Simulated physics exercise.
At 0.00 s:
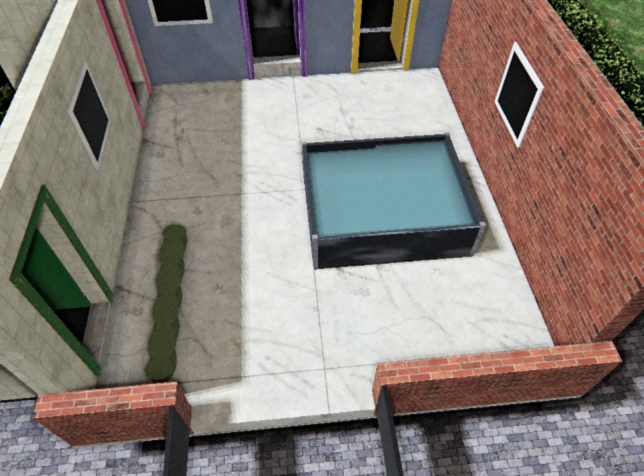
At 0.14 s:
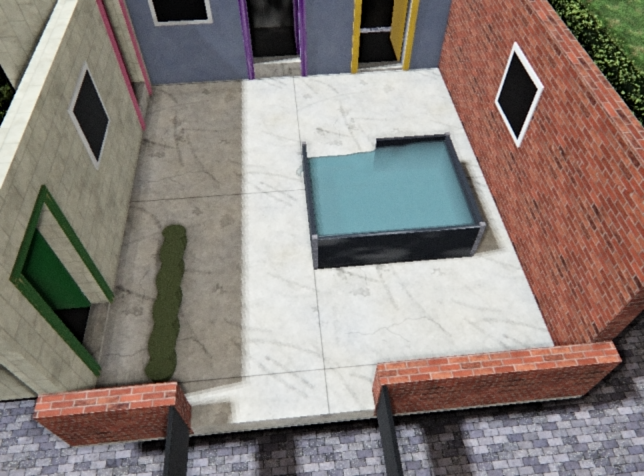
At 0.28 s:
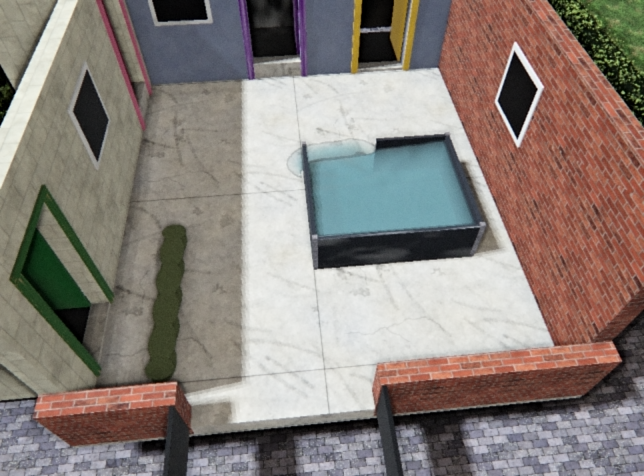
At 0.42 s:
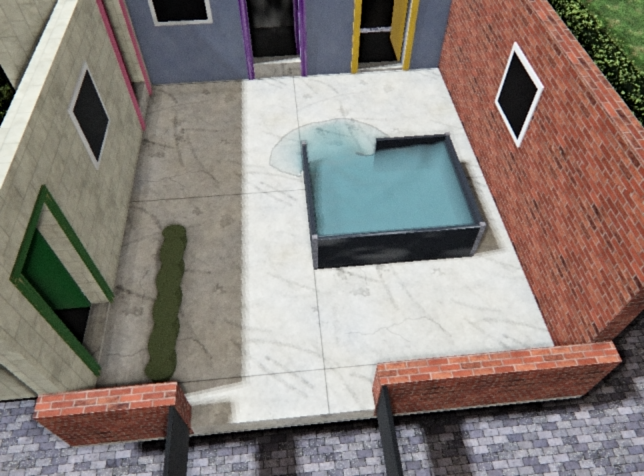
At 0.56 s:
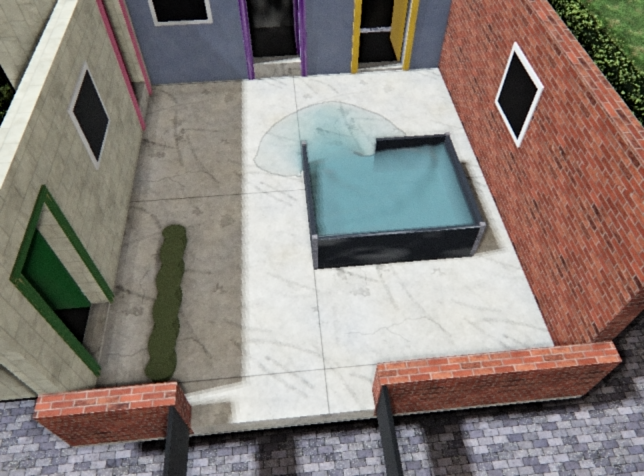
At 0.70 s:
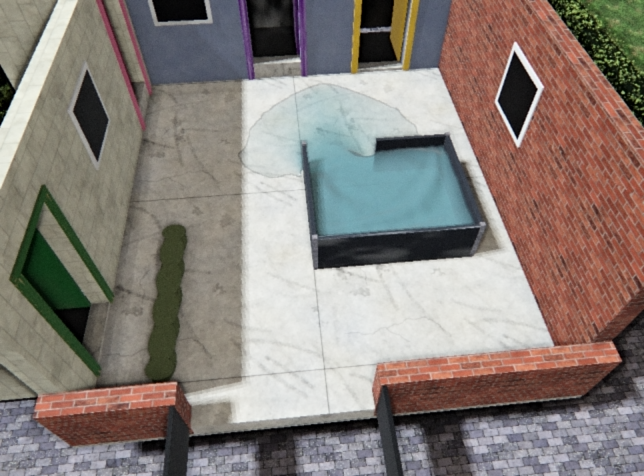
In a walled yard with a pale paved floor, part of the dark water tank's far wall gave way, and water poured out through the gap, spreading in a widening sheet across the paving behind it.
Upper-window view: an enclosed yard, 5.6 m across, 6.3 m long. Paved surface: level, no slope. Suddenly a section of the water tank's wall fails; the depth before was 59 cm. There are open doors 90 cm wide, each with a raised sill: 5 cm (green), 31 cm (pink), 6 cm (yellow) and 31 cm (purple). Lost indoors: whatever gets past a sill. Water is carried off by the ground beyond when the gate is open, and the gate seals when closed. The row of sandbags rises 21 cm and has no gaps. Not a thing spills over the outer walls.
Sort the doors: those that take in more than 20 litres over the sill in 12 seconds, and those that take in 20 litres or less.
Sorted: The green door takes in more; the pink door takes in 20 litres or less; the yellow door takes in more; the purple door takes in 20 litres or less.
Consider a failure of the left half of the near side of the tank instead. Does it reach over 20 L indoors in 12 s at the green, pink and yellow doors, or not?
Then: Green not over, pink under, yellow below.
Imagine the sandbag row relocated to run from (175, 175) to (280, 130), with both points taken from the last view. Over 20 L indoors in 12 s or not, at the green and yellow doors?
So the green door comes out low enough while the yellow door comes out too high.
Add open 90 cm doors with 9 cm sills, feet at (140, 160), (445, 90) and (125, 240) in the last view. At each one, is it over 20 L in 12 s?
Check each in turn: The first fails, the second succeeds, the third fails.
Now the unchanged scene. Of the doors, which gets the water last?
It would be the green one.
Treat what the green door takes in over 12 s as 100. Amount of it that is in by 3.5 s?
Estimate: Around 0 per cent.
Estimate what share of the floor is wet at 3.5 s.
Close to 40 in a hundred.
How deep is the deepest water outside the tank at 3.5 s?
Depth: Approx. 25 cm.
After 1.4 s water covers 25 % of the floor and is deepest (31 cm) near (325, 166); green door not reached, pink door not reached, yellow door 13 cm at the sill, 3 L in, purple door 26 cm at the sill, 0 L in.
After 2.2 s water covers 35 % of the floor and is deepest (39 cm) near (152, 86); green door not reached, pink door 5 cm at the sill, 0 L in, yellow door 17 cm at the sill, 36 L in, purple door 26 cm at the sill, 0 L in.
After 3.5 s water covers 40 % of the floor and is deepest (25 cm) near (152, 86); green door not reached, pink door 21 cm at the sill, 0 L in, yellow door 14 cm at the sill, 86 L in, purple door 17 cm at the sill, 0 L in.
After 7.0 s water covers 85 % of the floor and is deepest (14 cm) near (94, 400); green door 5 cm at the sill, 0 L in, pink door 11 cm at the sill, 0 L in, yellow door 9 cm at the sill, 144 L in, purple door 12 cm at the sill, 0 L in.
After 12.0 s water covers 95 % of the floor and is deepest (9 cm) near (91, 415); green door 9 cm at the sill, 35 L in, pink door 8 cm at the sill, 0 L in, yellow door 6 cm at the sill, 152 L in, purple door 7 cm at the sill, 0 L in.
